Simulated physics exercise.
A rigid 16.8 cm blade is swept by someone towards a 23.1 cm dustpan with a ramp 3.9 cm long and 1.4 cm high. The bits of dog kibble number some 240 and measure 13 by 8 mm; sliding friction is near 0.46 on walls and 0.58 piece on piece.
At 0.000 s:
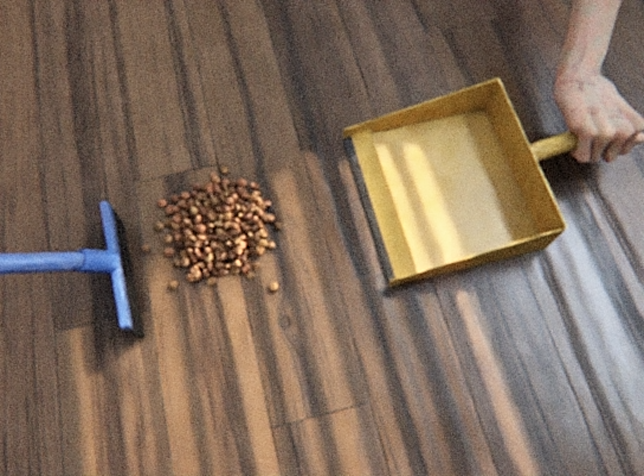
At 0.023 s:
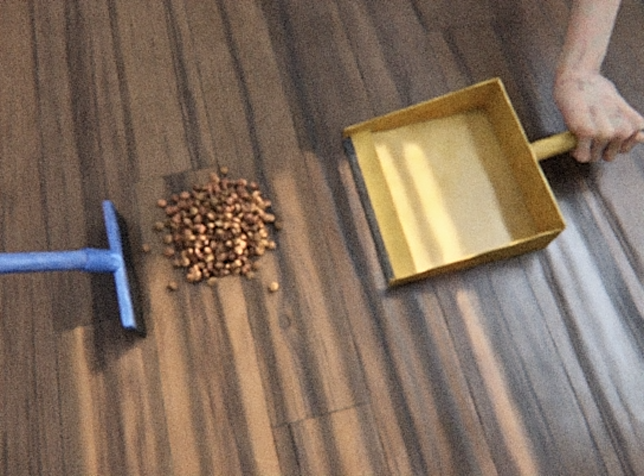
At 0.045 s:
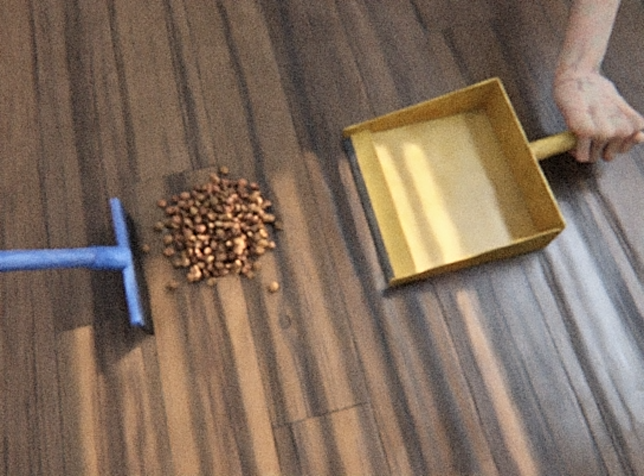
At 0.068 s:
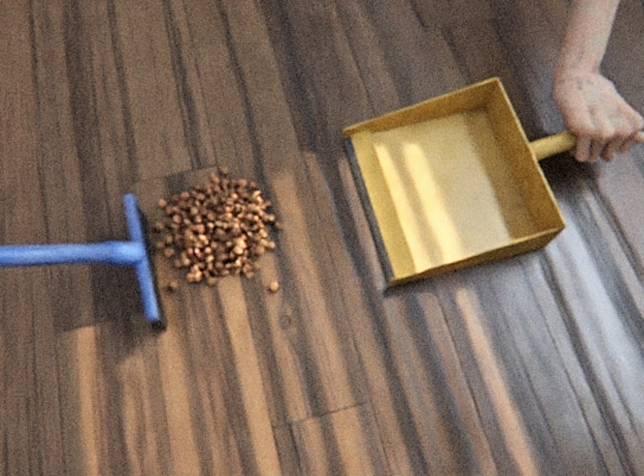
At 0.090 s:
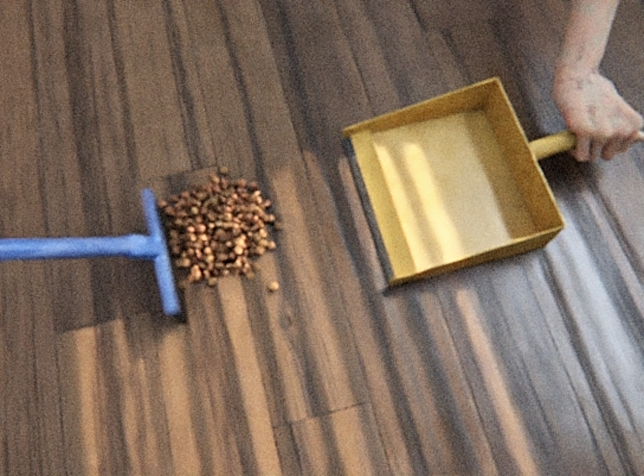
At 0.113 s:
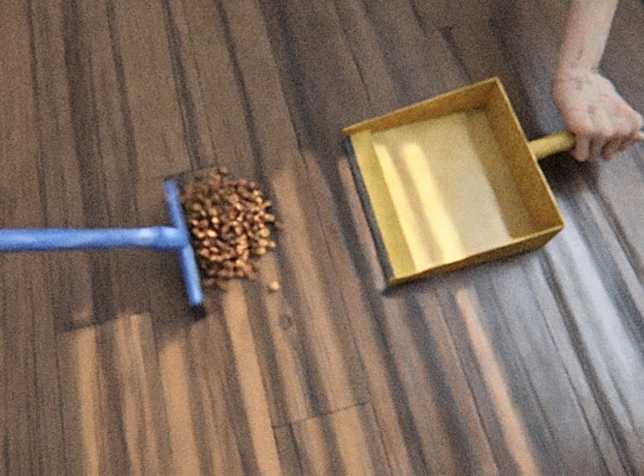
Blue squeegee-like tool sliding right across a wood floor into a pile of brown pellets, a hand holding a yellow dustpan still.
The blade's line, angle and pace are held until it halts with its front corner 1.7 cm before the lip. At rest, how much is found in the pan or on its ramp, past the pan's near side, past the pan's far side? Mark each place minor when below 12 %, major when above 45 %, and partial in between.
Pan - major; near side - minor; far side - partial.
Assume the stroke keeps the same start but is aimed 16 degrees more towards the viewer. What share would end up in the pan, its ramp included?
That would give about 40 percent.
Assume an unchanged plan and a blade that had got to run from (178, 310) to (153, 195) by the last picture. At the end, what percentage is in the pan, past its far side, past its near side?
Pan 50 % / far 15 % / near 0 %.
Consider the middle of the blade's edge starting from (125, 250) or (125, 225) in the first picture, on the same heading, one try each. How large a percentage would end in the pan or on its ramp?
Close to 60 in a hundred, then close to 45 in a hundred.
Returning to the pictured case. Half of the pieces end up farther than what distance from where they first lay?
I'd say close to 24 cm.
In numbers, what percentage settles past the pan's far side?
Close to 20 in a hundred end up there.
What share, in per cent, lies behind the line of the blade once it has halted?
Roughly 15 percent of it.
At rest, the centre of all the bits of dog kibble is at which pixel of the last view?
When it all comes to rest, the middle is near (369, 167).
Then, at 0.21 s, middle of the blade 11 cm from the lip; 0 % over the lip, far side 10 %, near side 0 %.
After 0.27 s, middle of the blade 4 cm from the lip; 10 % over the lip, far side 15 %, near side 0 %.
Then, at 0.48 s, middle of the blade 2 cm from the lip; 60 % over the lip, far side 20 %, near side 0 %.
By 1.1 s all is still; pan 60 %, near side 0 %, far side 20 %, in front of the lip or behind the blade 20 %.
